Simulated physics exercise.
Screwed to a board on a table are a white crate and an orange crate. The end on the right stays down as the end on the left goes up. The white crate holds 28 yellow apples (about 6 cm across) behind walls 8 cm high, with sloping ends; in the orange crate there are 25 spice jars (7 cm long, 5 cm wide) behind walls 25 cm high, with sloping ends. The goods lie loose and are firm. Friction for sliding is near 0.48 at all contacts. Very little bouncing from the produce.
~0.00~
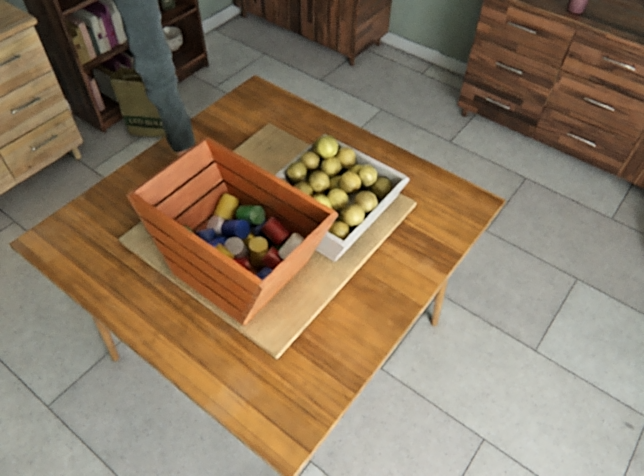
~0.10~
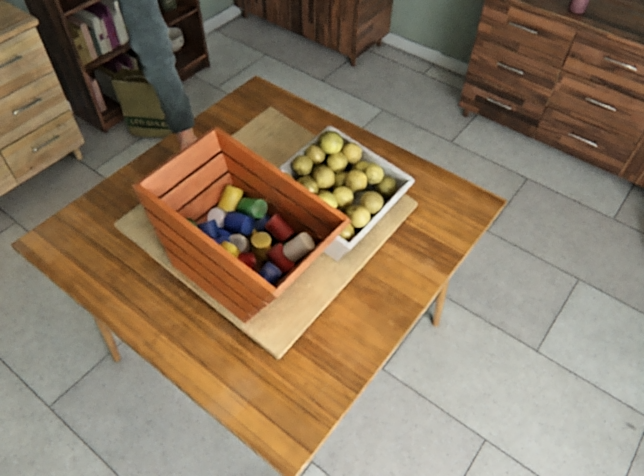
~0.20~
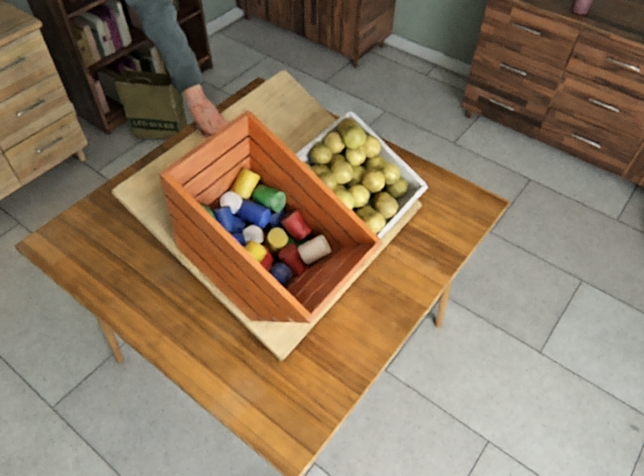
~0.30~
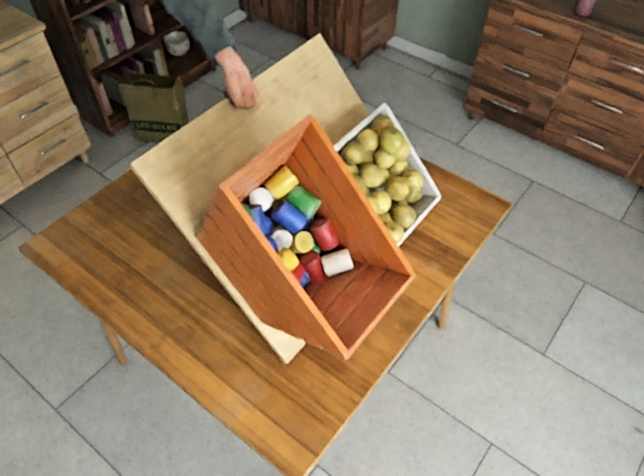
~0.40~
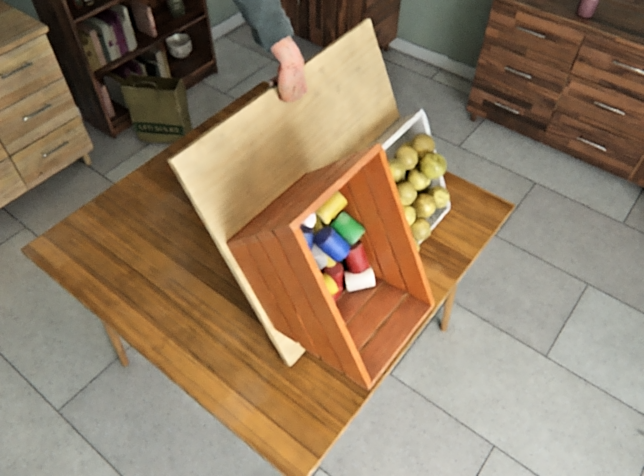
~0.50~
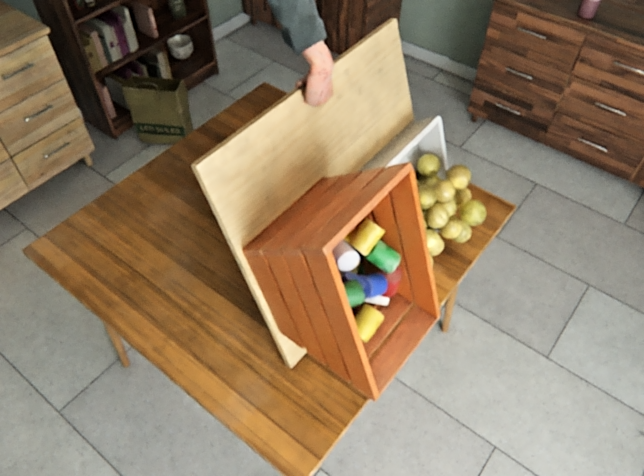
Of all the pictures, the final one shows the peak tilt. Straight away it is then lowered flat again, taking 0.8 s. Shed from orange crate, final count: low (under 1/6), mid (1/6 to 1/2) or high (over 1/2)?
Mid.
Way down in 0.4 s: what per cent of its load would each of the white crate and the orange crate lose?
Well, that would cost the white crate 70 per cent and the orange crate 30 per cent.
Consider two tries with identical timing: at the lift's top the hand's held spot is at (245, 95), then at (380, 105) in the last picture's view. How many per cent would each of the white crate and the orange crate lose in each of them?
White crate 20 then 100, orange crate 0 then 80 per cent.
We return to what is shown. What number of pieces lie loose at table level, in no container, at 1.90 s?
Roughly 5.
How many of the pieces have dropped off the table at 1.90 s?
About 25.
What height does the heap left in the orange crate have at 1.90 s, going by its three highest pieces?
Height: Roughly 14 cm.
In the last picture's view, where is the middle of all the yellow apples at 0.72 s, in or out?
Their middle is around (449, 271).
After 0.72 s, tilt 58°; white crate 10 in, 18 out and orange crate 20 in, 5 out.
After 1.01 s, tilt 21°; white crate 5 in, 23 out and orange crate 16 in, 9 out.
After 1.40 s, tilt 0°; white crate 5 in, 23 out and orange crate 16 in, 9 out.
Final count (at 1.90 s), white crate 5 in, 23 out and orange crate 16 in, 9 out. Asked share, 9 of 25, 36 per cent.
